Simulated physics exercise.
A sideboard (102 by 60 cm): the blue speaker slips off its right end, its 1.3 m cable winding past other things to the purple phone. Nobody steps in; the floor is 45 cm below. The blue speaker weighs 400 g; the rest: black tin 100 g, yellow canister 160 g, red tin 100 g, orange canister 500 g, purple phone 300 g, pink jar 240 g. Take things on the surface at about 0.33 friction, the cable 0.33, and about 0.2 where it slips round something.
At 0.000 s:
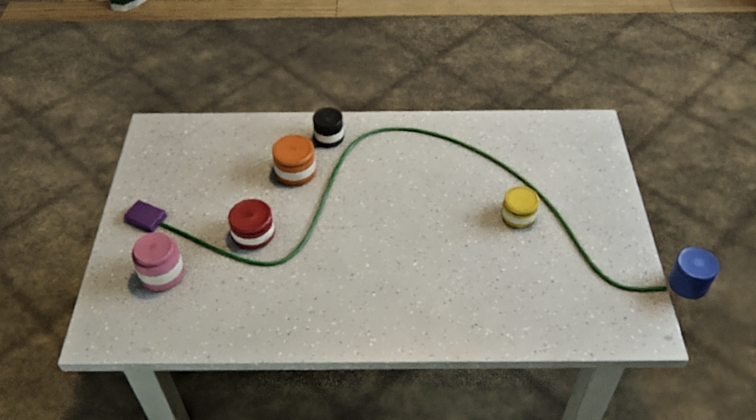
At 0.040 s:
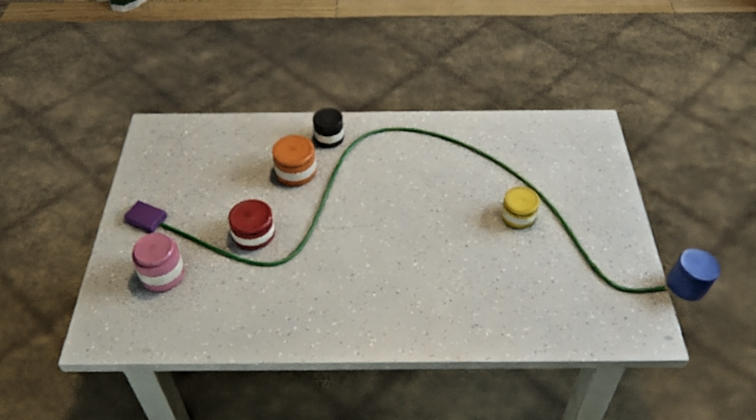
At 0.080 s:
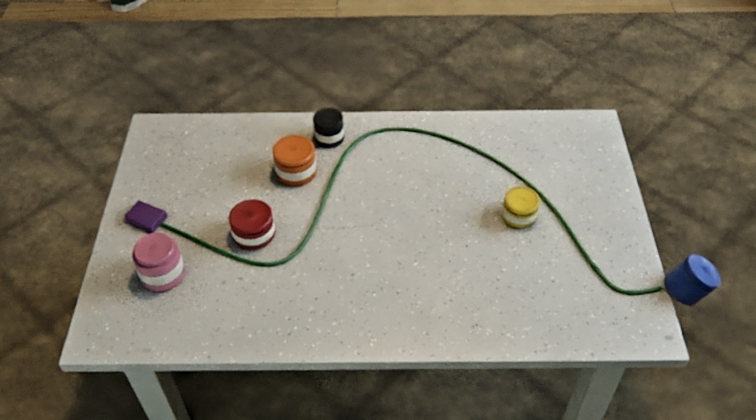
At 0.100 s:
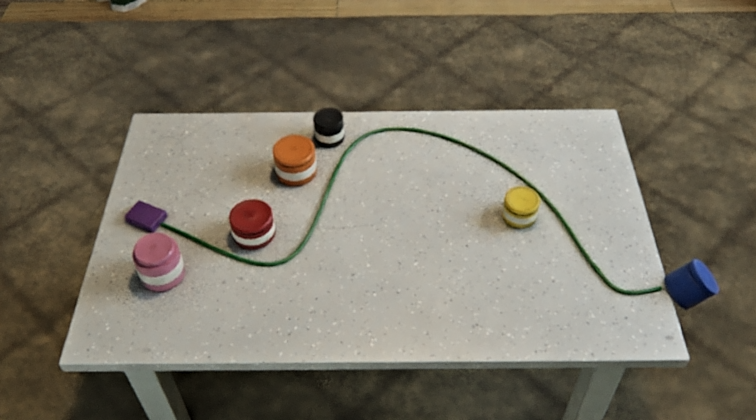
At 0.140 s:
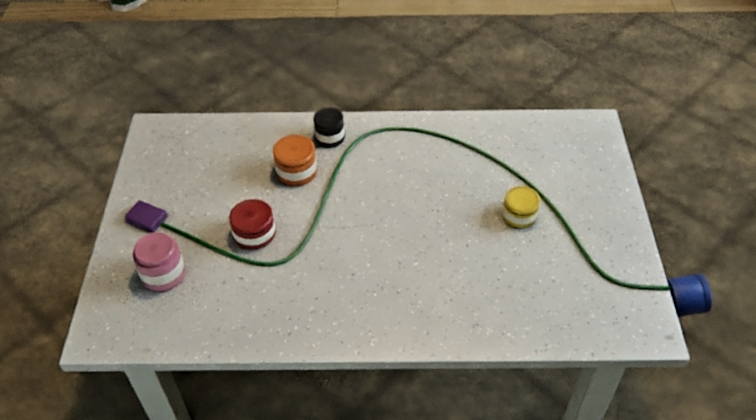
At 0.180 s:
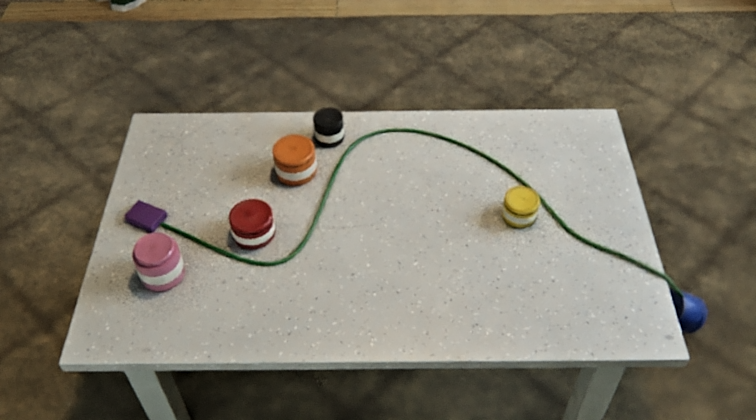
A blue speaker tilts over the right edge of a white table and sinks lower beside it, drawing the green cable straighter near that end, while the purple phone and the yellow, red, orange, black and pink containers stay still.
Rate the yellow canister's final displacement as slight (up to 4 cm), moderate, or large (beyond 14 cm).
Slight.
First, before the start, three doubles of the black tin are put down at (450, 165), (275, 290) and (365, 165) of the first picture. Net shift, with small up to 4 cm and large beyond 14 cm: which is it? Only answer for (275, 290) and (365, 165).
Shift 1: Minor. Shift 2: Major.
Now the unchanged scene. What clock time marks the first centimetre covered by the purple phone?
Answer for the purple phone: Not at all.
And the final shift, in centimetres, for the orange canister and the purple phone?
The orange canister ends up around 0 cm from its start and the purple phone around 0 cm.
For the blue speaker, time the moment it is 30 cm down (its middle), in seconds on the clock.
It happens at 0.30 seconds on the clock.
By 0.4 s, the cable's tail end at (165, 225); yellow canister 1 cm off its start, red tin 3 cm off its start, blue speaker over the edge.
By 0.7 s, the cable's tail end at (165, 225); yellow canister 1 cm off its start, red tin 3 cm off its start, blue speaker over the edge.
By 0.9 s, the cable's tail end at (165, 225); yellow canister 1 cm off its start at (524, 204), red tin 3 cm off its start at (252, 201), blue speaker over the edge.
By 1.2 s, the cable's tail end at (165, 225); yellow canister 1 cm off its start, red tin 3 cm off its start, blue speaker over the edge.
By 2.4 s, the cable's tail end at (165, 225); yellow canister 1 cm off its start at (524, 204), red tin 3 cm off its start at (252, 201), blue speaker over the edge.
